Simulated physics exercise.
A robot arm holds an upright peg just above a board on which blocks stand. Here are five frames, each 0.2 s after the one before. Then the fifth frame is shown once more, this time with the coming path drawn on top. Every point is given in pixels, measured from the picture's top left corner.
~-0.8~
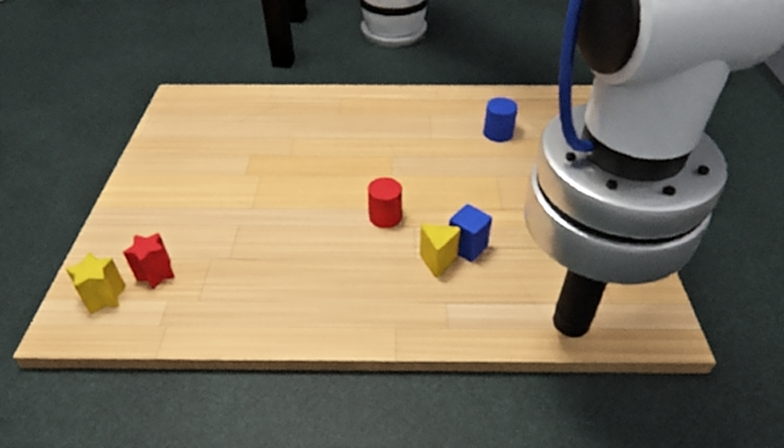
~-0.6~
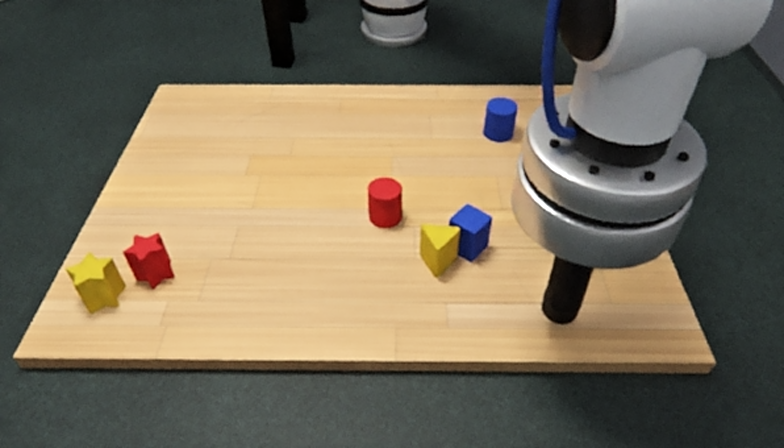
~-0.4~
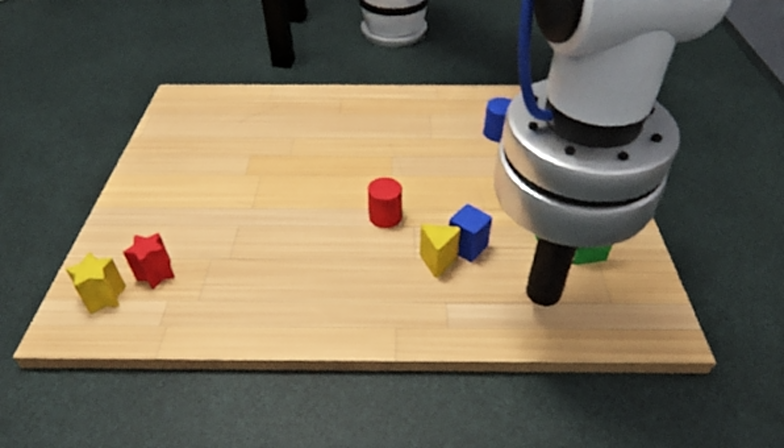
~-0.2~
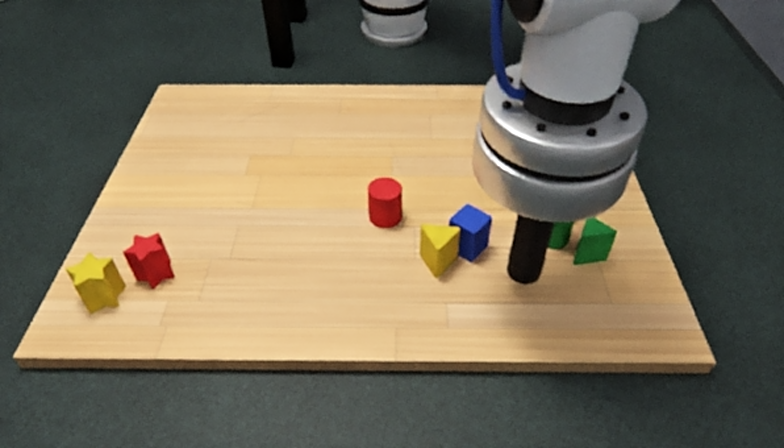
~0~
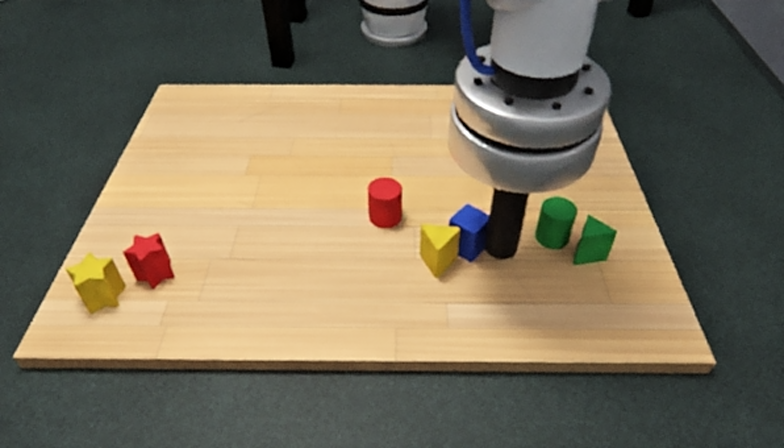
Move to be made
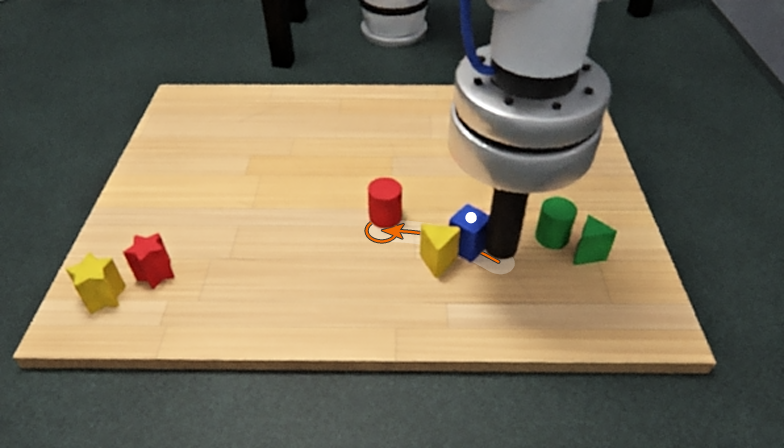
The clip opens on a wooden board with small red, yellow and blue blocks, while a robot arm holds a dark upright peg near the right front corner. The peg glides left and away from the viewer, revealing two green blocks, and nears the blue cube; the blocks stay still.
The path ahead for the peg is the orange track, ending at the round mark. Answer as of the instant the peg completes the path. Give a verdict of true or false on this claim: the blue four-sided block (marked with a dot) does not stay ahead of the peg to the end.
False - the claim does not hold.
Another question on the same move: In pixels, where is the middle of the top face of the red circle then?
I'd expect the centre of its top face to be at (341, 170).
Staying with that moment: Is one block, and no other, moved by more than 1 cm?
I expect not.
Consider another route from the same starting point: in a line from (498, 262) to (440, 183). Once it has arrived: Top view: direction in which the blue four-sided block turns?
From the top, the block rotates counterclockwise.
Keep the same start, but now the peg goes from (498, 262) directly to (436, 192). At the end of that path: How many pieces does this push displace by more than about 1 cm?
Shifted over 1 cm: One.
Path on the board, from (498, 262) by way of (462, 244) and (422, 233) to (382, 230); the dot is on the blue four-sided block.
On the path given first. One third of the way, peg at (463, 230); blue four-sided block at (437, 203).
Two thirds of the way, peg at (422, 220); red circle at (367, 182); blue four-sided block at (396, 192).
At the end, peg at (382, 217); red circle at (341, 170); yellow triangular piece in place; blue four-sided block at (359, 187).
